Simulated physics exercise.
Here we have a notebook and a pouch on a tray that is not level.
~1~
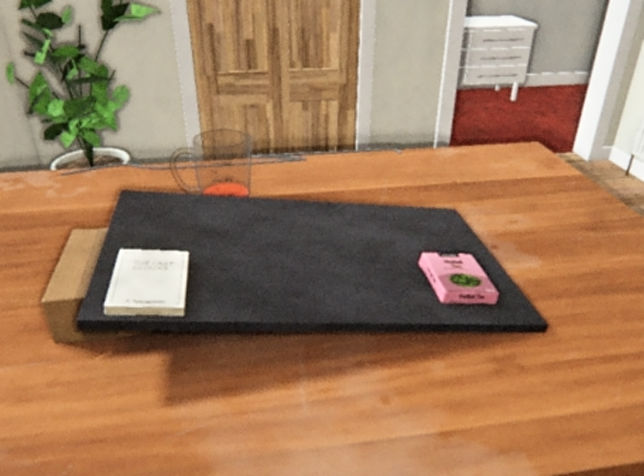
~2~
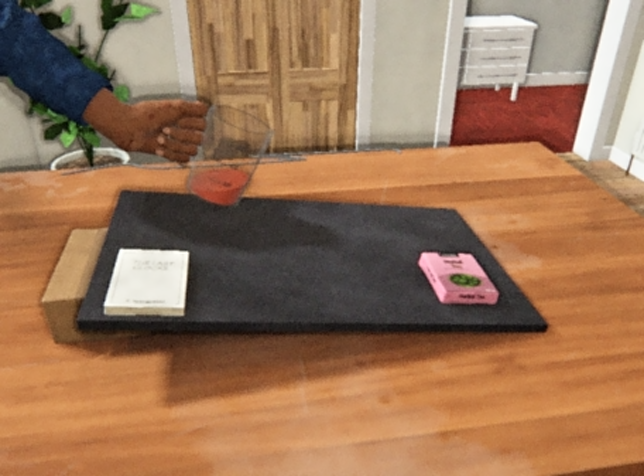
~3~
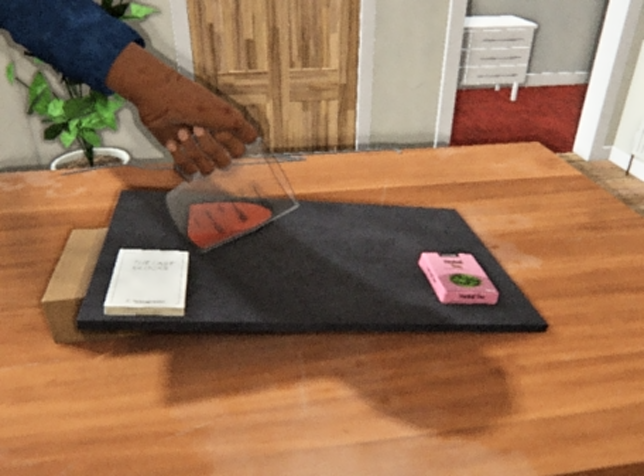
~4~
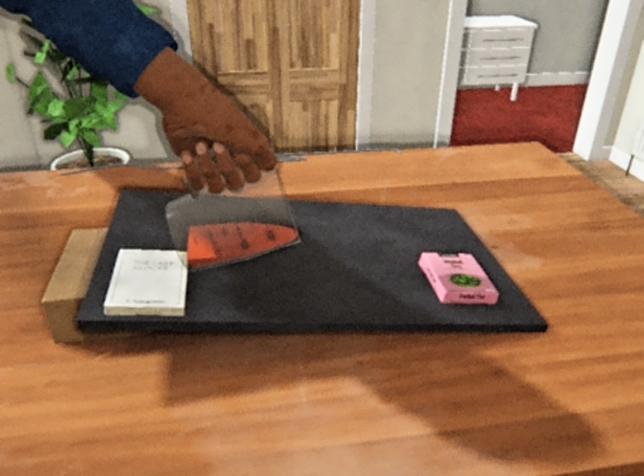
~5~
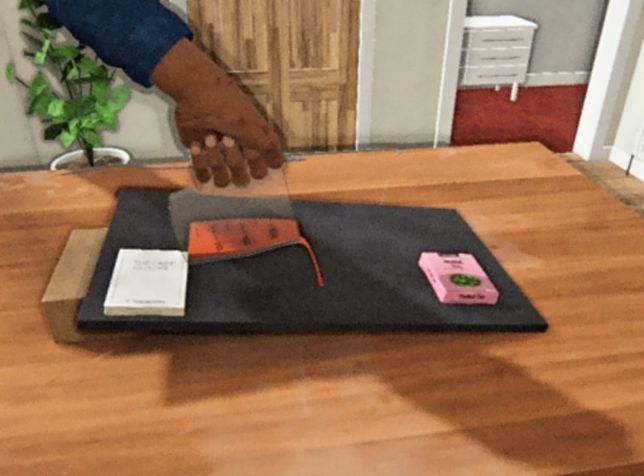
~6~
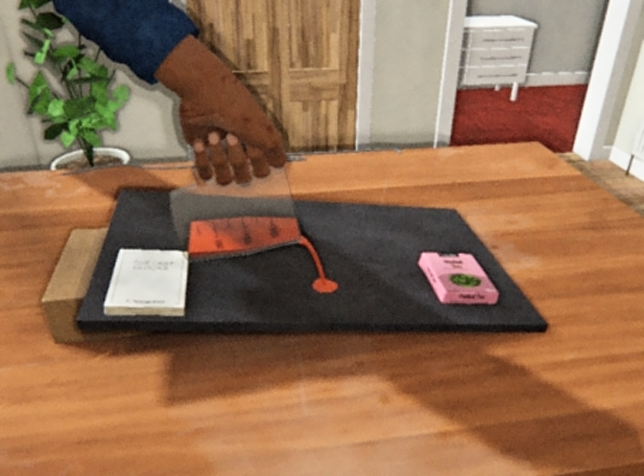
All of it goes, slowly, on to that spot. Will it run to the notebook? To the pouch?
On the left the notebook escapes, on the right the pouch is reached.
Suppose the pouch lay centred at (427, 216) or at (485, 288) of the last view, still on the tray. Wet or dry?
At the first place it remains untouched, at the second it gets wet.
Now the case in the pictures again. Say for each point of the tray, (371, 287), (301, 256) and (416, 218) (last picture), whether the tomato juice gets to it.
First in the puddle, second untouched, third clear of it.
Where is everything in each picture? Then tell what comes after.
In the first picture, the tray slopes down to the right; jug (223, 171) nearly empty; notebook (150, 280); pouch (457, 277).
In the second picture, jug (227, 156) tipped 25° with all of its load; notebook (150, 280).
In the third picture, jug (234, 196) tipped 60° with all of its load; pouch (457, 277).
In the fourth picture, the tray slopes down to the right; jug (236, 219) tipped 75° with all of its load; notebook (150, 280).
In the fifth picture, the first of it lands; jug (239, 215) tipped 80° with all of its load; pouch (457, 277).
In the sixth picture, the first of it lands; jug (240, 214) tipped 80° with nearly all of its load; notebook (150, 280); pouch (457, 277).
Next, it runs down to the right; the notebook is clear of it; the pouch is in it.
After that, it runs down to the right and off the end; the notebook is clear of it; the pouch is in it.
Finally, it runs down to the right and off the end; the notebook is clear of it; the pouch is in it.
